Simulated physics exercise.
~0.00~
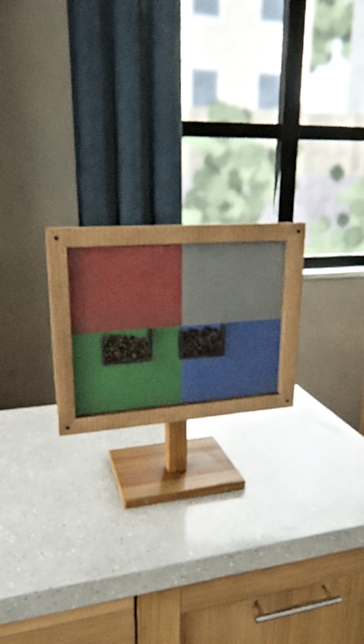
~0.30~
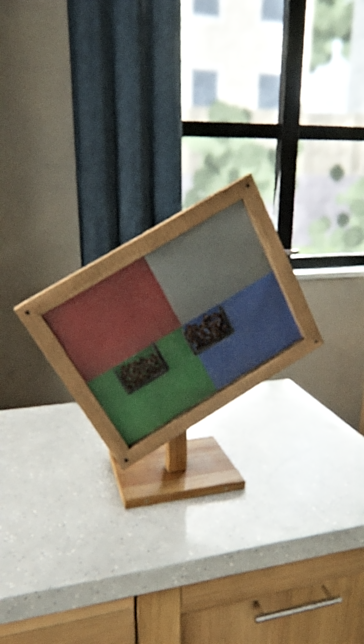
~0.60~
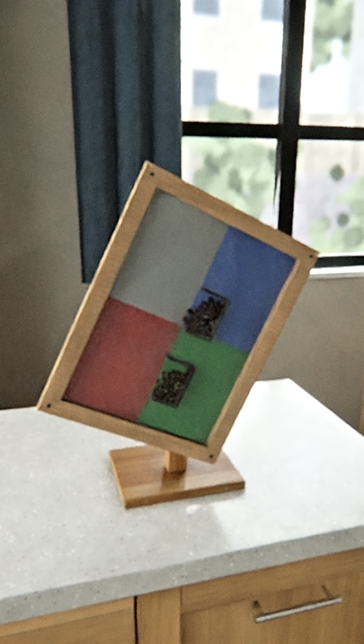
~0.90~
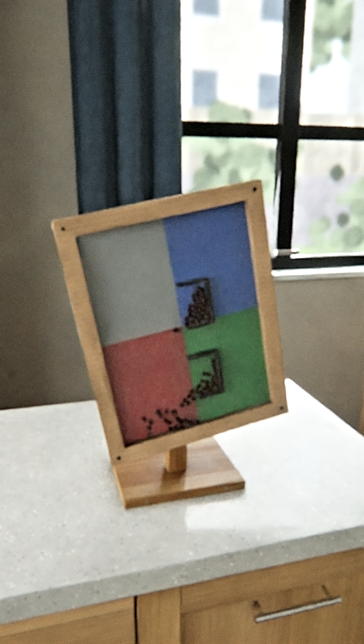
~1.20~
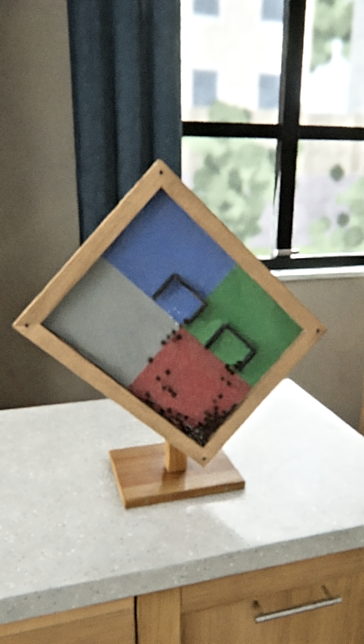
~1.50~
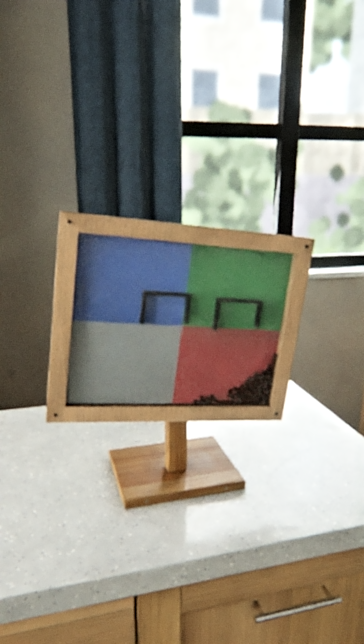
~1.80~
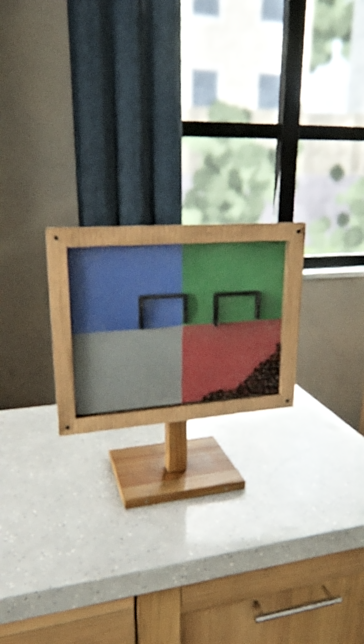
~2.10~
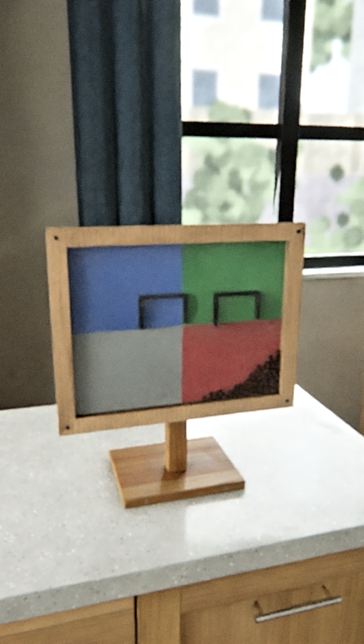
A flat wooden-framed box, its face painted red, grey, green and blue, stands on a wooden base on a pale speckled counter, seen from the front with a blue curtain and window behind. At first, small dark pills sit packed in two small open-topped holders in the lower half, across the green and blue quarters. The box turns anticlockwise, and as it tips over, the pills spill out and tumble down into the red quarter. It stops upside down, with both holders empty and the pills resting in a sloping heap in the lower right red corner.
